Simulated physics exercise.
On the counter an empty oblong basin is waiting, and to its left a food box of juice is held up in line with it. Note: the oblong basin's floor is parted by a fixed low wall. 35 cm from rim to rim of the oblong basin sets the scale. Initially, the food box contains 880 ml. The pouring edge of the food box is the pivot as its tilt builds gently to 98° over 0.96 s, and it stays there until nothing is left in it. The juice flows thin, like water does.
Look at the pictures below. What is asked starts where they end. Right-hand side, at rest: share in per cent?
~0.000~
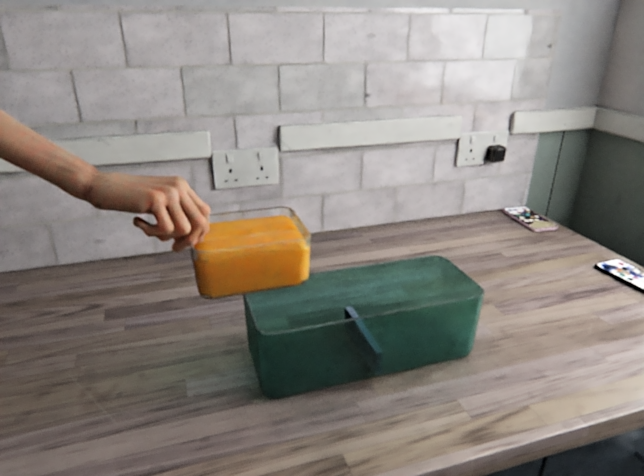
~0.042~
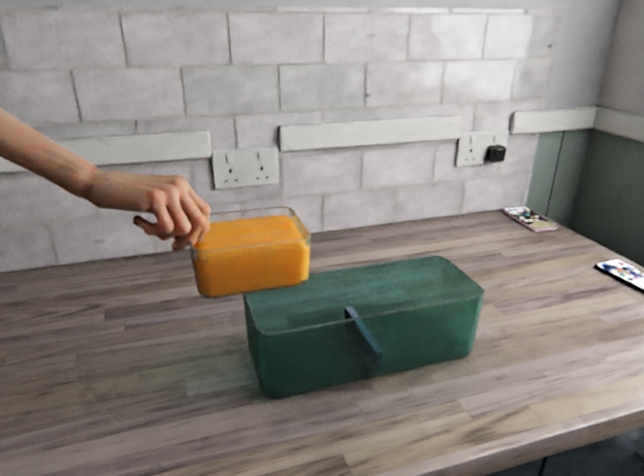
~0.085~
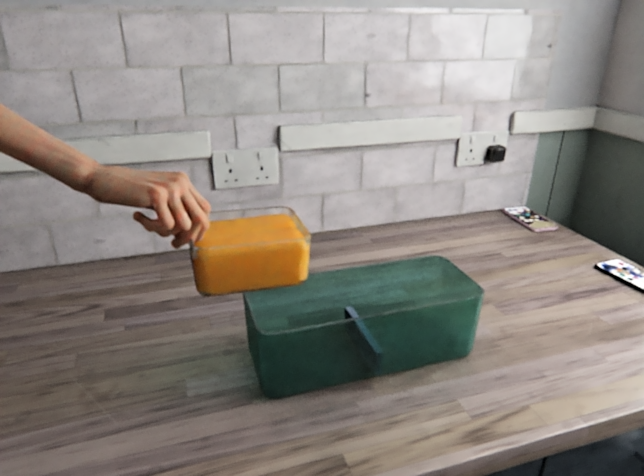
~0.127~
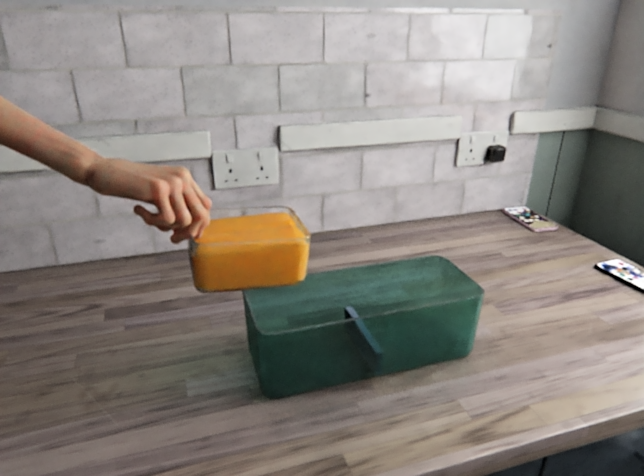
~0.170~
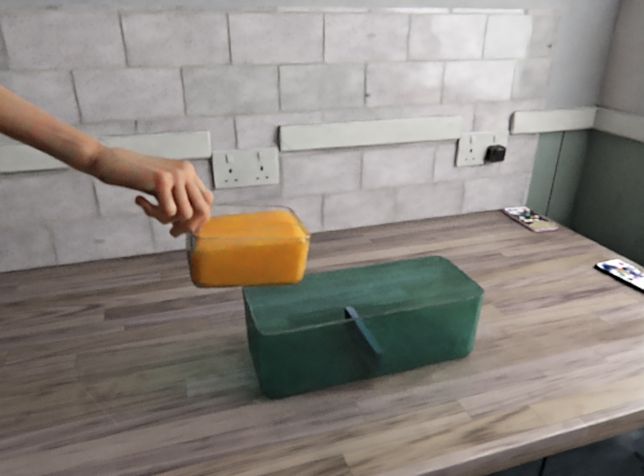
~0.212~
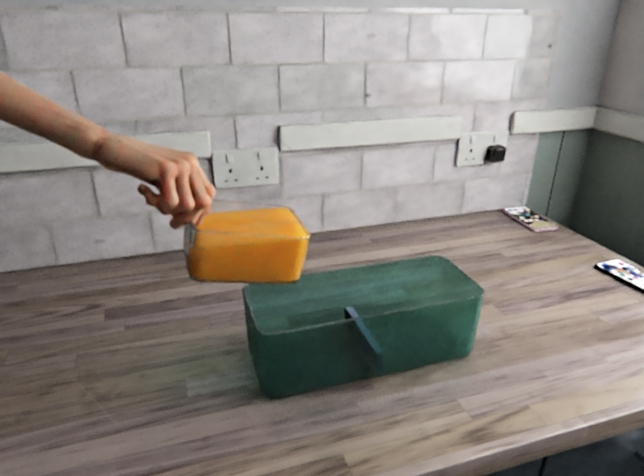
58 per cent.
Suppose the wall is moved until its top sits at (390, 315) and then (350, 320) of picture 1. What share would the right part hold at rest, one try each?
In order, 10 and 75 per cent.
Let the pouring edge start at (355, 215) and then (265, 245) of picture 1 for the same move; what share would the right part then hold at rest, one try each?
Result: 80 per cent, then 20 per cent.
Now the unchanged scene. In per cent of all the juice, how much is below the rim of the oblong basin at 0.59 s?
I'd put it near 10 percent.
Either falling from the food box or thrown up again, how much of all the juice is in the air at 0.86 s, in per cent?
About 14 percent.
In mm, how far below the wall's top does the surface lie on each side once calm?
For the left, around 28 mm; for the right, around 16 mm.
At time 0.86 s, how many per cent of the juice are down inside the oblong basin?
70 per cent, give or take a little.
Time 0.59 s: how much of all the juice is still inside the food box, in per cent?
About 52 percent.
Then, 0.59 s in, the tilt is 66° and 52 per cent is still to pour, 9 is left of the wall and 0 right of it.
Then, 0.86 s in, the tilt is 95° and 9 per cent is still to pour, 12 is left of the wall and 58 right of it.
Then, 1.15 s in, the tilt is 98° and 1 per cent is still to pour, 27 is left of the wall and 59 right of it.
Then, 1.46 s in, the tilt is 98° and 0 per cent is still to pour, 31 is left of the wall and 58 right of it.
Finally, 31 per cent lies left of the wall, 58 right of it and 10 outside.
